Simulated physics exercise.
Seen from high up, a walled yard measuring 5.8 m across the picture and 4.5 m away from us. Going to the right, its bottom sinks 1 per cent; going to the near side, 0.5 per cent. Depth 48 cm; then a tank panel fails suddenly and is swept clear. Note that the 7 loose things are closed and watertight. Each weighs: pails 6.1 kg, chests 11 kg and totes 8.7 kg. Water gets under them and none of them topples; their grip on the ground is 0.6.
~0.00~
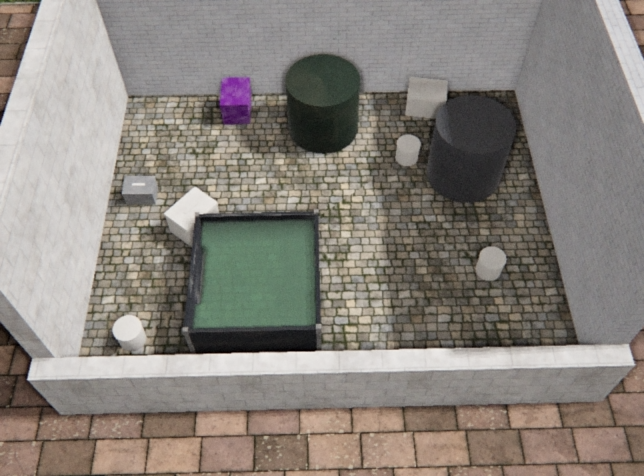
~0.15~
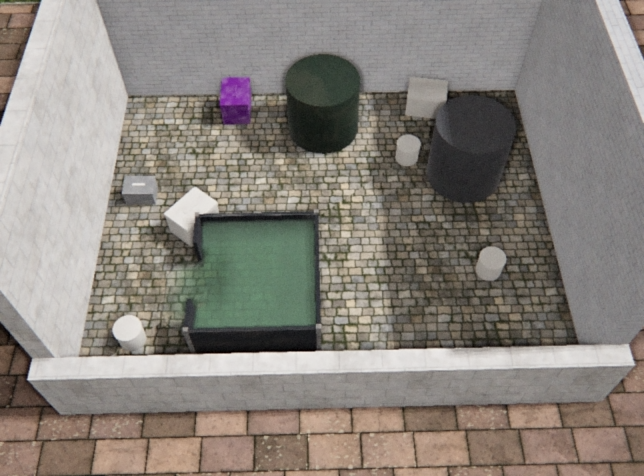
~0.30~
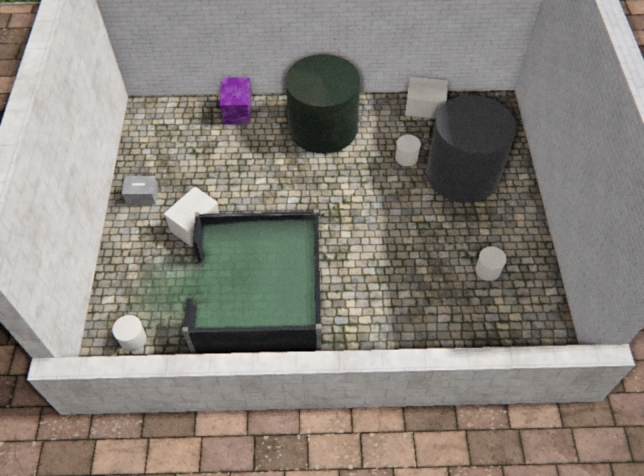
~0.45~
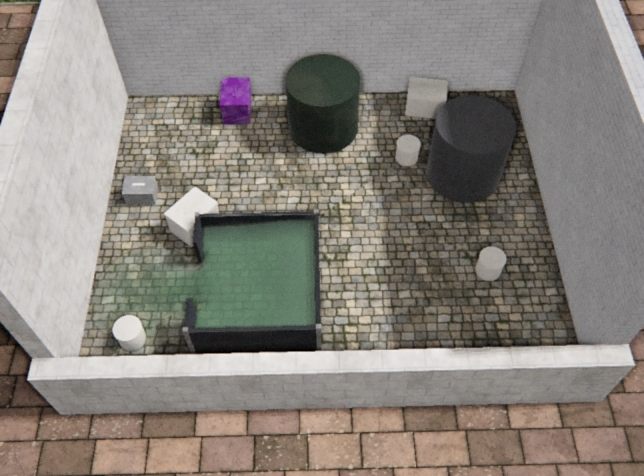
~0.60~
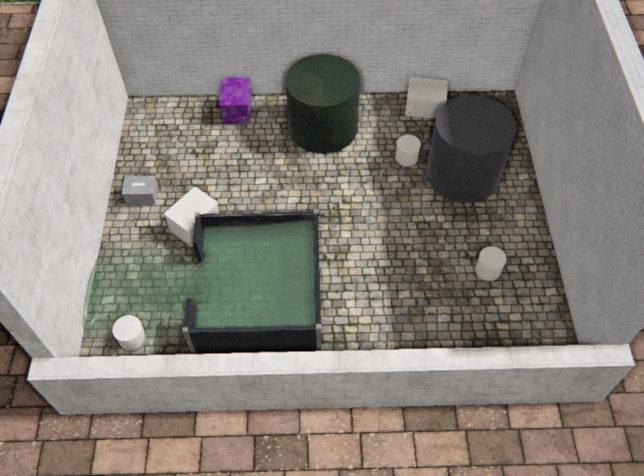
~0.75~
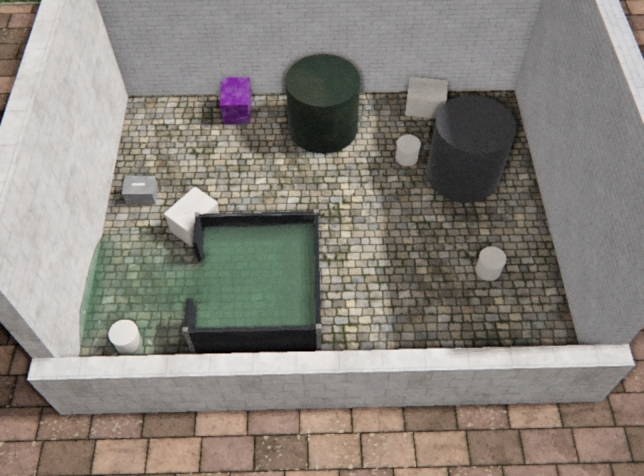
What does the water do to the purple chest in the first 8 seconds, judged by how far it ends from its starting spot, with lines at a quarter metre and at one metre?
Displacement: Large.
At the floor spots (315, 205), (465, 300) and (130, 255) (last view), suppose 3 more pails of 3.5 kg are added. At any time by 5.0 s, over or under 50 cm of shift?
One by one: Below the mark, below the mark, beyond the mark.
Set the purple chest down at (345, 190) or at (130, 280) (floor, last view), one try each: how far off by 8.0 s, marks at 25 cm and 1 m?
I'd expect that it remains where it was first and gets borne away second.
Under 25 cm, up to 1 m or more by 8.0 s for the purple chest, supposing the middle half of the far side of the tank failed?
Result: The purple chest goes a long way.
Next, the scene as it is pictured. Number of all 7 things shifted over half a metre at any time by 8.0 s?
3 in all.
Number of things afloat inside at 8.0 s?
I'd say 0 of them.
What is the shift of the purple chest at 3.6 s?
Close to 20 cm.
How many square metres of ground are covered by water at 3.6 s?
That flooded area is roughly 13 m2.
After 1.6 s the purple chest is near (235, 91), 0.0 m from its start, aground; 1 afloat.
After 3.6 s the purple chest is near (248, 96), 0.2 m from its start, aground; 1 afloat.
After 5.6 s the purple chest is near (276, 128), 1.0 m from its start, afloat; 2 afloat.
After 8.0 s the purple chest is near (301, 169), 1.7 m from its start, aground; 0 afloat.
